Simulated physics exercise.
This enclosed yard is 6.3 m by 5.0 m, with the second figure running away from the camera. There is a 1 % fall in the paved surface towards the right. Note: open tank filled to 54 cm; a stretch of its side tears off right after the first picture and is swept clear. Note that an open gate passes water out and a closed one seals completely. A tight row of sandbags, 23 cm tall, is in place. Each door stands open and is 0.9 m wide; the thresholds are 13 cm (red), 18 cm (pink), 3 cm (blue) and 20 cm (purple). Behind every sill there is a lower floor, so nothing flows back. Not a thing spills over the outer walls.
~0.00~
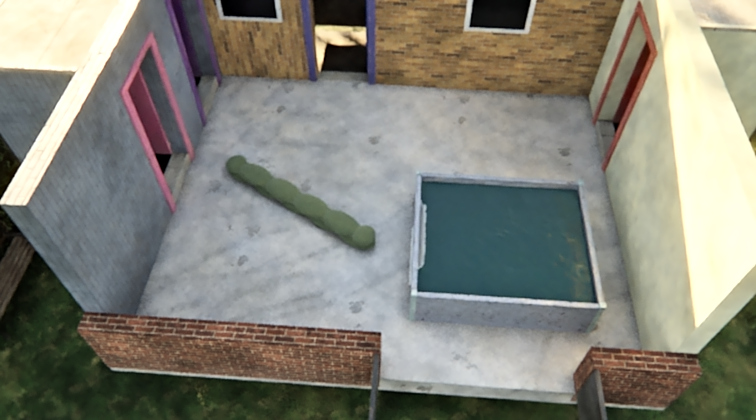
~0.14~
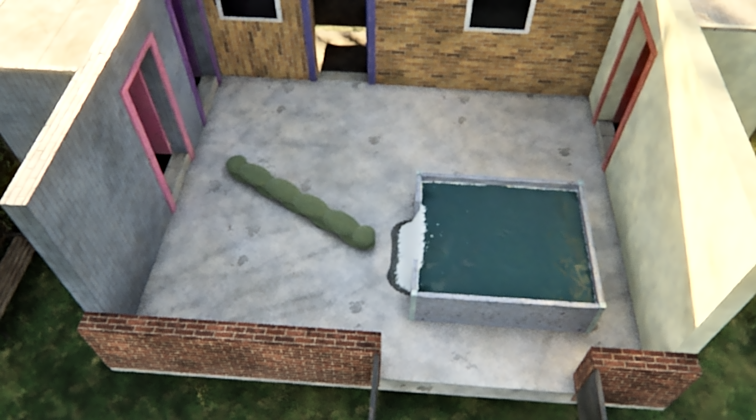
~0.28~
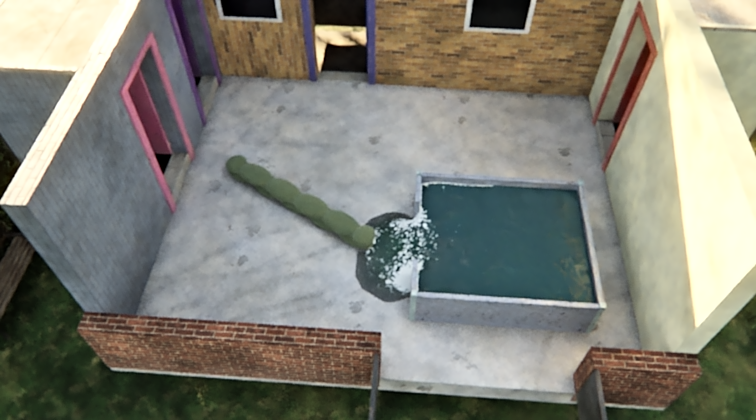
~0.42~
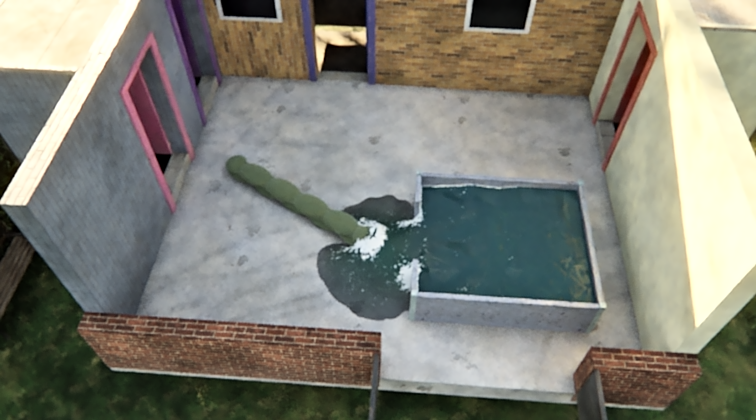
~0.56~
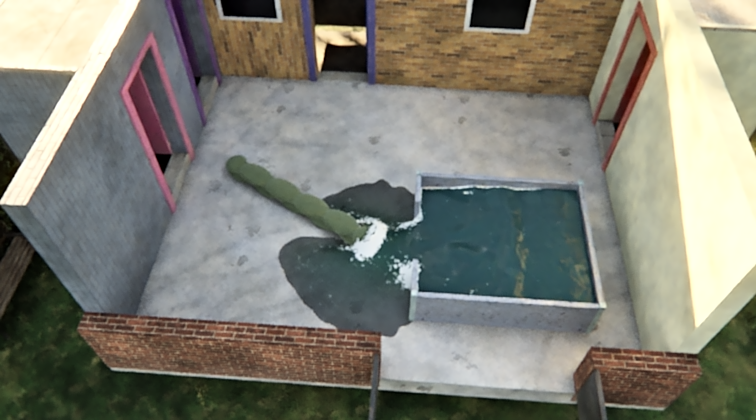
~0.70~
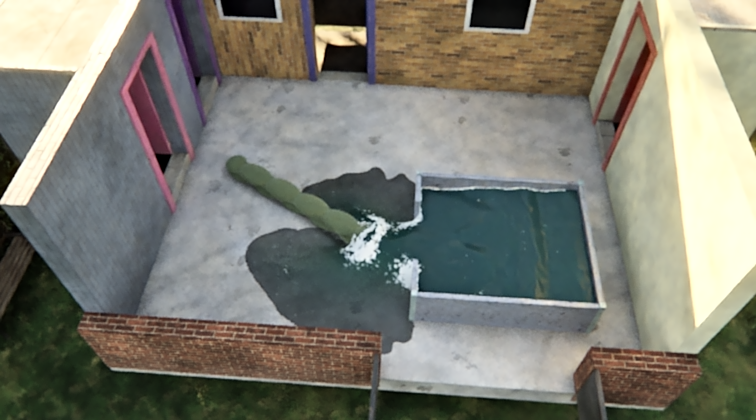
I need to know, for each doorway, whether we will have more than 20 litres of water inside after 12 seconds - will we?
The red door is going to hold within the limit; the pink door is going to hold within the limit; the blue door is going to break the limit; the purple door is going to hold within the limit.
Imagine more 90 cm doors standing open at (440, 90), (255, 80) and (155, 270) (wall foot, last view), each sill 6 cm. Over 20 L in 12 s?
In turn: Below, above, past it.
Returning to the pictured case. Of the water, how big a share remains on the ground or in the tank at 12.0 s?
90 %.
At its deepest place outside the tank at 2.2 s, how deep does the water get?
I'd say near 32 centimetres.
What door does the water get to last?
The red door.
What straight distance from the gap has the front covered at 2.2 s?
That's near 4.4 m in a straight line.
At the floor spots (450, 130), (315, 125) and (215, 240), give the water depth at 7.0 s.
Depths: About 4, 6 and 8 centimetres.
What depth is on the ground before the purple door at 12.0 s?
About 6.0 cm deep.
After 1.4 s water covers 35 % of the floor and is deepest (36 cm) near (384, 248); red door not reached, pink door not reached, blue door not reached, purple door not reached.
After 2.2 s water covers 50 % of the floor and is deepest (32 cm) near (384, 248); red door not reached, pink door 4 cm at the sill, 0 L in, blue door 5 cm at the sill, 0 L in, purple door not reached.
After 3.5 s water covers 55 % of the floor and is deepest (22 cm) near (234, 178); red door not reached, pink door 9 cm at the sill, 0 L in, blue door 8 cm at the sill, 27 L in, purple door 13 cm at the sill, 0 L in.
After 7.0 s water covers 75 % of the floor and is deepest (14 cm) near (333, 341); red door not reached, pink door 8 cm at the sill, 0 L in, blue door 7 cm at the sill, 80 L in, purple door 12 cm at the sill, 0 L in.
After 12.0 s water covers 95 % of the floor and is deepest (14 cm) near (637, 337); red door 11 cm at the sill, 0 L in, pink door 6 cm at the sill, 0 L in, blue door 4 cm at the sill, 102 L in, purple door 6 cm at the sill, 0 L in.
